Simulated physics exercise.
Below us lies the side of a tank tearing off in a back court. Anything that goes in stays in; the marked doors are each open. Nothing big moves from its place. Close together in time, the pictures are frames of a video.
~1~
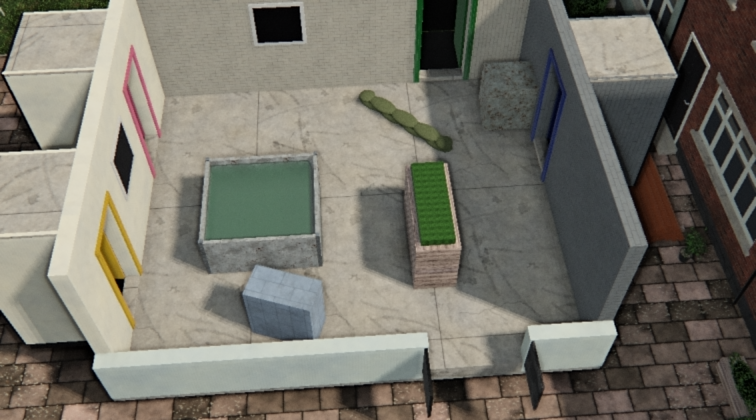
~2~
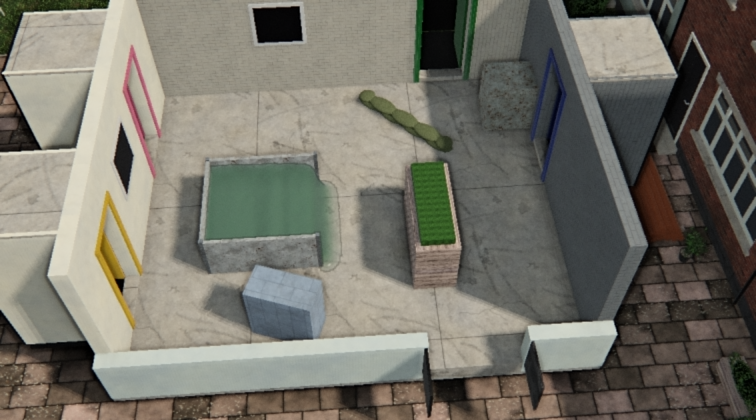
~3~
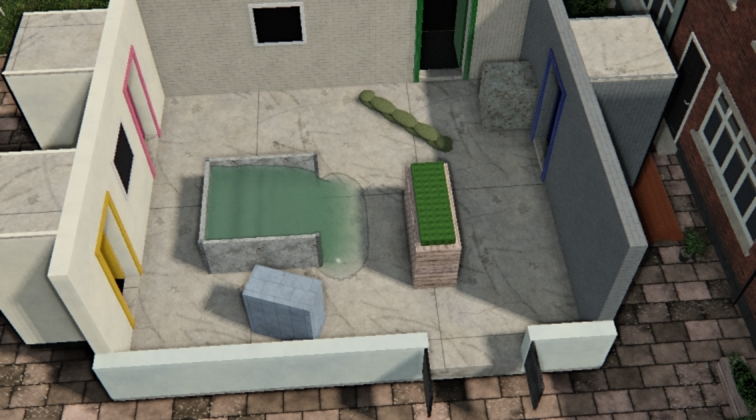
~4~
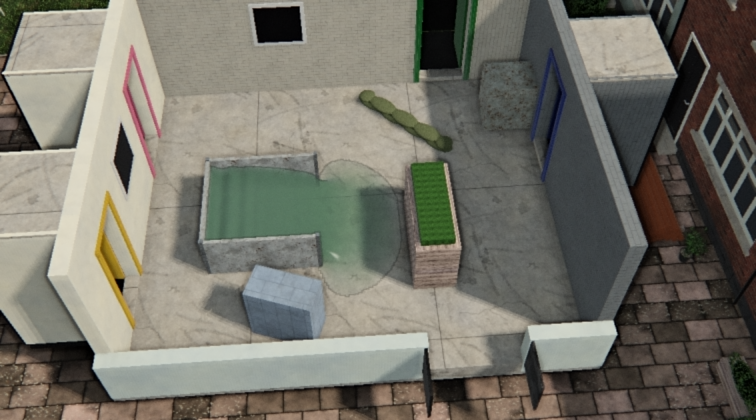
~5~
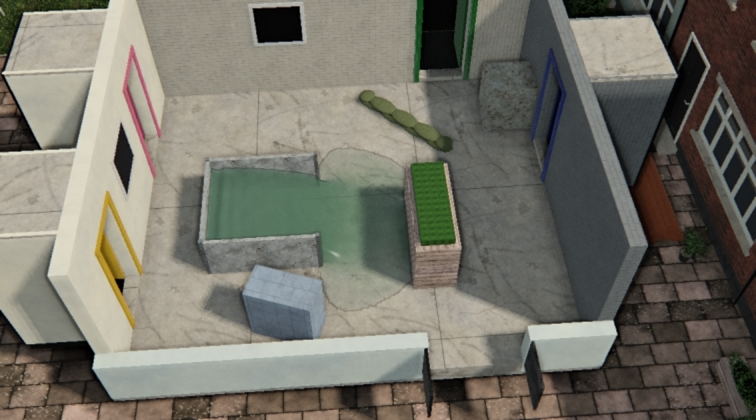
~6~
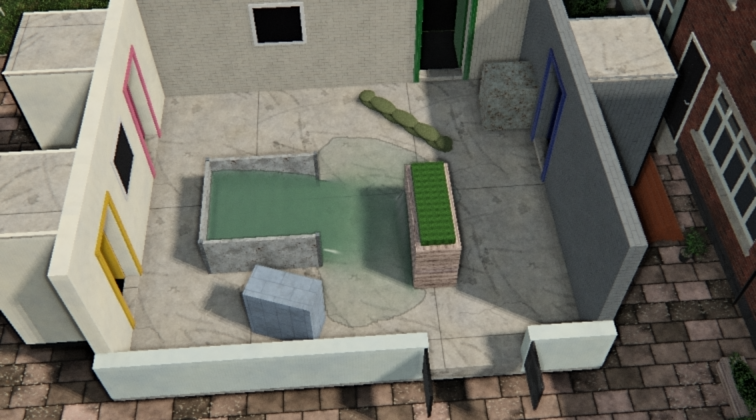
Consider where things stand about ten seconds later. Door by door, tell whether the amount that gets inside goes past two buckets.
Door by door: The yellow door goes past two buckets, the blue door goes past two buckets, the pink door stays at two buckets or less, the green door stays at two buckets or less.
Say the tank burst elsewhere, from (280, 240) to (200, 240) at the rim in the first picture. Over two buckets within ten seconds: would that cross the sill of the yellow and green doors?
Verdict - yellow door breaks the limit, green door is safe.
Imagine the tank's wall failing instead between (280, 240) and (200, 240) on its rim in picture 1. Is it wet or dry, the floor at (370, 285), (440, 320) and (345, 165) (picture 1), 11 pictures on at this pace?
One by one: Waterlogged; waterlogged; unsoaked.
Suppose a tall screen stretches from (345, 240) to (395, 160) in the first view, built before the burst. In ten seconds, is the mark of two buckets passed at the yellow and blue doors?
Then the yellow door exceeds the limit, and the blue door falls short.
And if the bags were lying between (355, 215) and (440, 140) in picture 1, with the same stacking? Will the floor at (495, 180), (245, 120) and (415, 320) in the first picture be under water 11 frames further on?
Soaked, parched, soaked.
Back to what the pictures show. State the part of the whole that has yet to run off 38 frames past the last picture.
About 84 %.
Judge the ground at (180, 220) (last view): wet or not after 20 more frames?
Call it spared.
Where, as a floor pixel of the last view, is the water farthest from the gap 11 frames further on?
Close to (526, 135).
A moment on, water covers 25 % of the floor; the yellow door not reached, the blue door wet at the sill, nothing in, the pink door not reached, the green door not reached.
Next, water covers 35 % of the floor; the yellow door not reached, the blue door over two buckets in, the pink door not reached, the green door not reached.
Then, water covers 60 % of the floor; the yellow door not reached, the blue door far over two buckets in, the pink door not reached, the green door wet at the sill, nothing in.
Later, water covers 85 % of the floor; the yellow door under two buckets in, the blue door far over two buckets in, the pink door wet at the sill, nothing in, the green door wet at the sill, nothing in.
In the end, water covers 95 % of the floor; the yellow door over two buckets in, the blue door far over two buckets in, the pink door wet at the sill, nothing in, the green door wet at the sill, nothing in.
